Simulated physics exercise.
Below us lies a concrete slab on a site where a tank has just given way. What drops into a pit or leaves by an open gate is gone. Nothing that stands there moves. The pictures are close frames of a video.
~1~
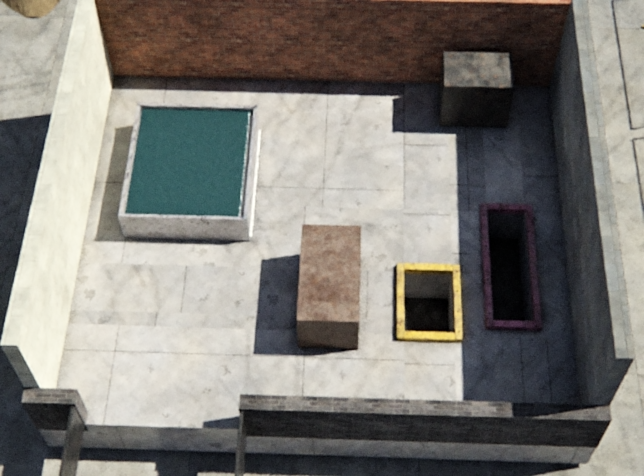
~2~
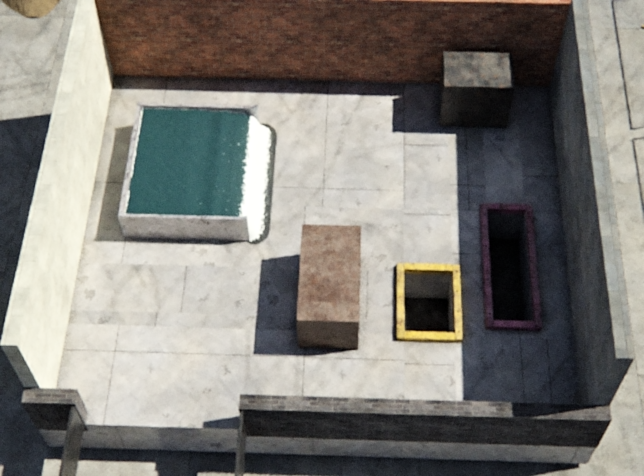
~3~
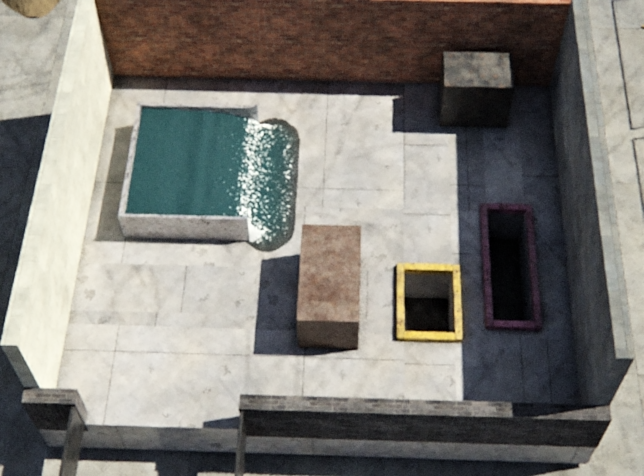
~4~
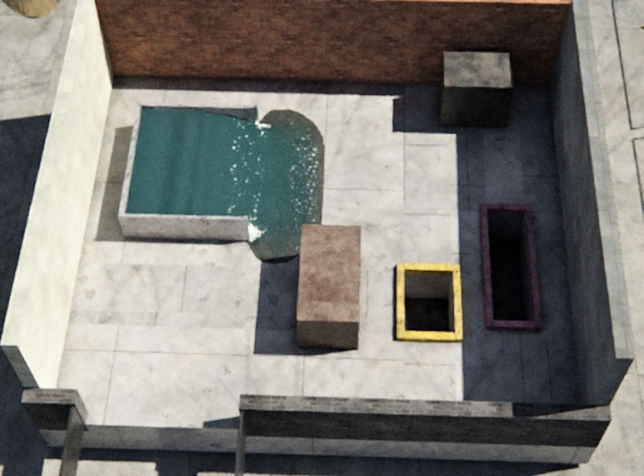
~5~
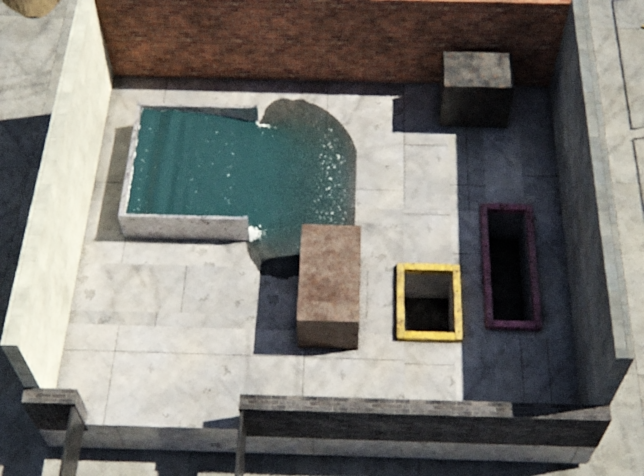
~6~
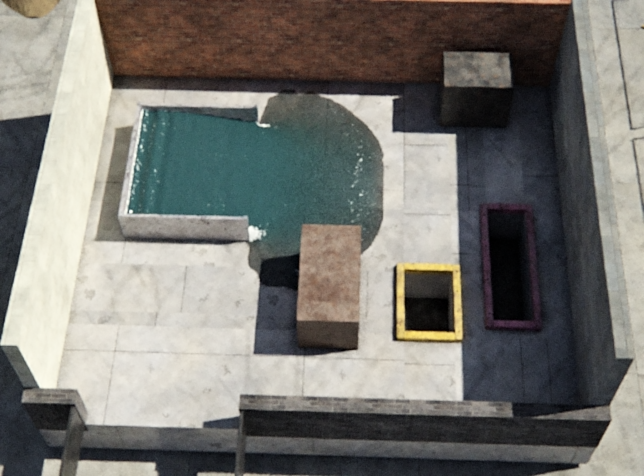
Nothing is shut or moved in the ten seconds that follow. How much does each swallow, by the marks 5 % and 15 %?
One by one: The gate takes less than 5 %; the pink pit takes more than 15 %; the yellow pit takes less than 5 %.
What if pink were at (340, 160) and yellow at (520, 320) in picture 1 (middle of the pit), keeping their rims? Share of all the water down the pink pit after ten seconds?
In per cent: Pink 35.
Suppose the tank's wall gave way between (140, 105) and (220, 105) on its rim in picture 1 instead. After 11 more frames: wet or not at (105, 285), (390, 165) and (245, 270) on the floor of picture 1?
As listed: No water, clear, clear.
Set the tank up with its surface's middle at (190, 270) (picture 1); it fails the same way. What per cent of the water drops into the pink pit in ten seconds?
Per cent: Pink 2.
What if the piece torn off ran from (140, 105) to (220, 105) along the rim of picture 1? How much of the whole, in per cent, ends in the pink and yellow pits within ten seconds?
Roughly, in per cent: Pink 2, yellow 0.
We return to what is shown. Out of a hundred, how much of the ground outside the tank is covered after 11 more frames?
I make it 40 per cent.
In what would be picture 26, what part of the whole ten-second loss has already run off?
I make it 60 per cent.
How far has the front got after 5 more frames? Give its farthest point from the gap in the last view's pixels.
Close to (509, 199).
A moment on, water covers 35 % of the floor; the gate 0 %, the pink pit 0 %, the yellow pit 0 %.
Next, water covers 40 % of the floor; the gate 0 %, the pink pit 4 %, the yellow pit 0 %.
Then, water covers 50 % of the floor; the gate 0 %, the pink pit 13 %, the yellow pit 0 %.
Later, water covers 55 % of the floor; the gate 1 %, the pink pit 17 %, the yellow pit 0 %.
In the end, water covers 75 % of the floor; the gate 2 %, the pink pit 19 %, the yellow pit 1 %.
